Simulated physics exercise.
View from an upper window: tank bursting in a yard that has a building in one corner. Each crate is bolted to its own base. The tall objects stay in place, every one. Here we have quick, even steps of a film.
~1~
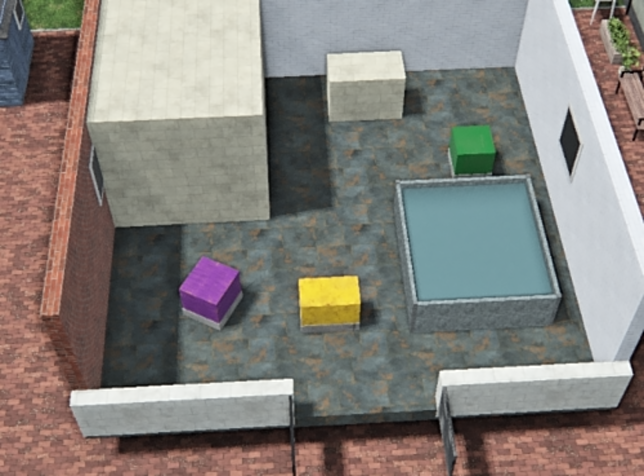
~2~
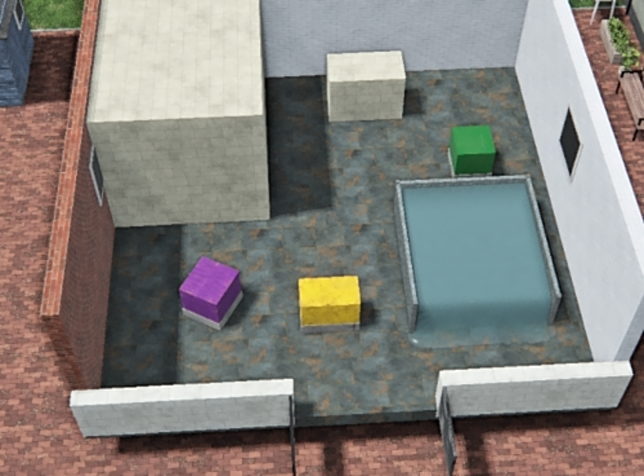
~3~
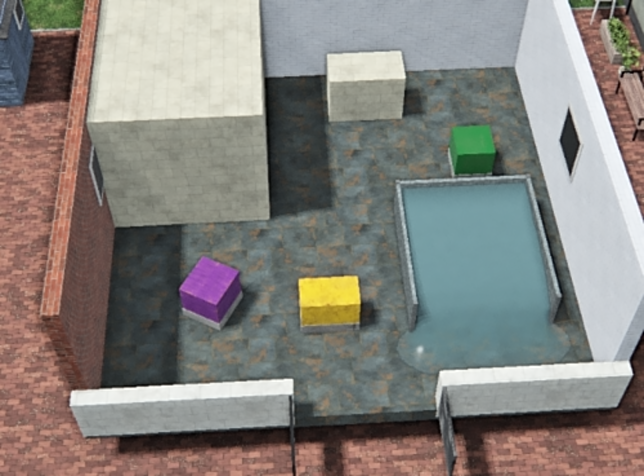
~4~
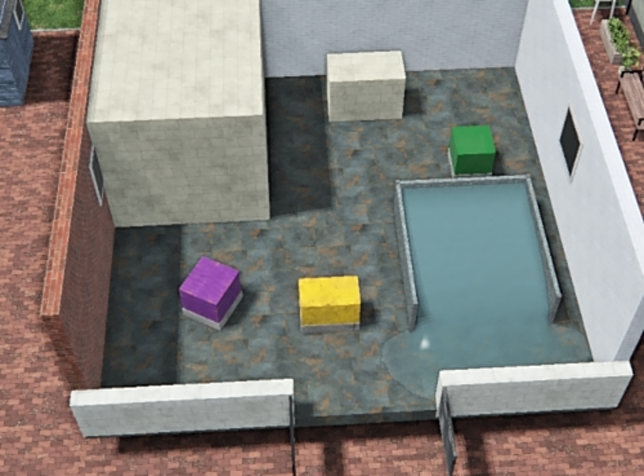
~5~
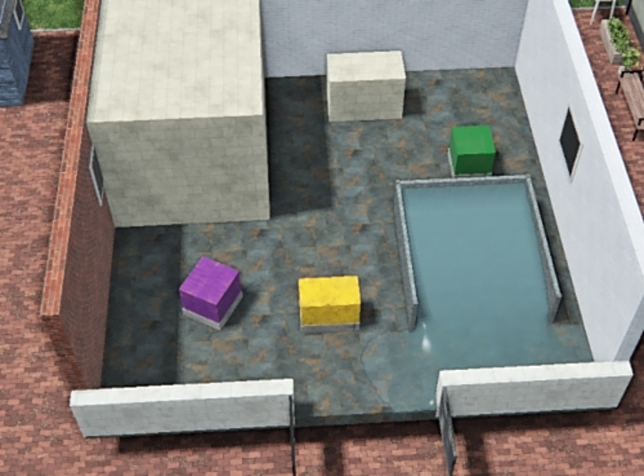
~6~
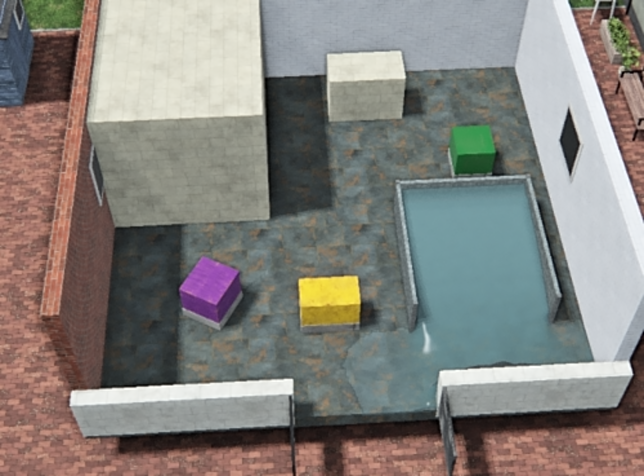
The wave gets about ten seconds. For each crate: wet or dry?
At the end, the green crate is safe from the water. The purple crate is safe from the water. The yellow crate is safe from the water.
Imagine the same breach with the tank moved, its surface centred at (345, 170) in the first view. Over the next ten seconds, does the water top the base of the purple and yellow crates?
Purple: Reached; yellow: Reached.
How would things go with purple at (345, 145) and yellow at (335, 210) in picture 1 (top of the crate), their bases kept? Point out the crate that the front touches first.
That should be the green one.
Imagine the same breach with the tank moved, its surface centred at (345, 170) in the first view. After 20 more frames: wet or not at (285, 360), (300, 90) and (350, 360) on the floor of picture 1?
As listed: Flooded, free of water, flooded.
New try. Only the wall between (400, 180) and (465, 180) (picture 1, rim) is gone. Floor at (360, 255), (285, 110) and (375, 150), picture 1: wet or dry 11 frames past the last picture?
In turn: Dry, covered, wet.
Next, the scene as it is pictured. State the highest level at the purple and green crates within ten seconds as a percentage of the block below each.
Taking them in the order asked, 50 percent and 50 percent.
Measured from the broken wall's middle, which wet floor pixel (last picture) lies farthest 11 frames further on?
Approximate pixel: (217, 407).
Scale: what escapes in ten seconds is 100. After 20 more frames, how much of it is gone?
I'd estimate close to 55 per cent.
A moment on, water covers 15 % of the floor; the green crate not reached, the purple crate not reached, the yellow crate water round its plinth.
Next, water covers 25 % of the floor; the green crate not reached, the purple crate not reached, the yellow crate water round its plinth.
Then, water covers 45 % of the floor; the green crate water round its plinth, the purple crate water round its plinth, the yellow crate water round its plinth.
Later, water covers 65 % of the floor; the green crate water round its plinth, the purple crate water round its plinth, the yellow crate water round its plinth.
In the end, water covers 100 % of the floor; the green crate stayed above the water, the purple crate stayed above the water, the yellow crate stayed above the water.
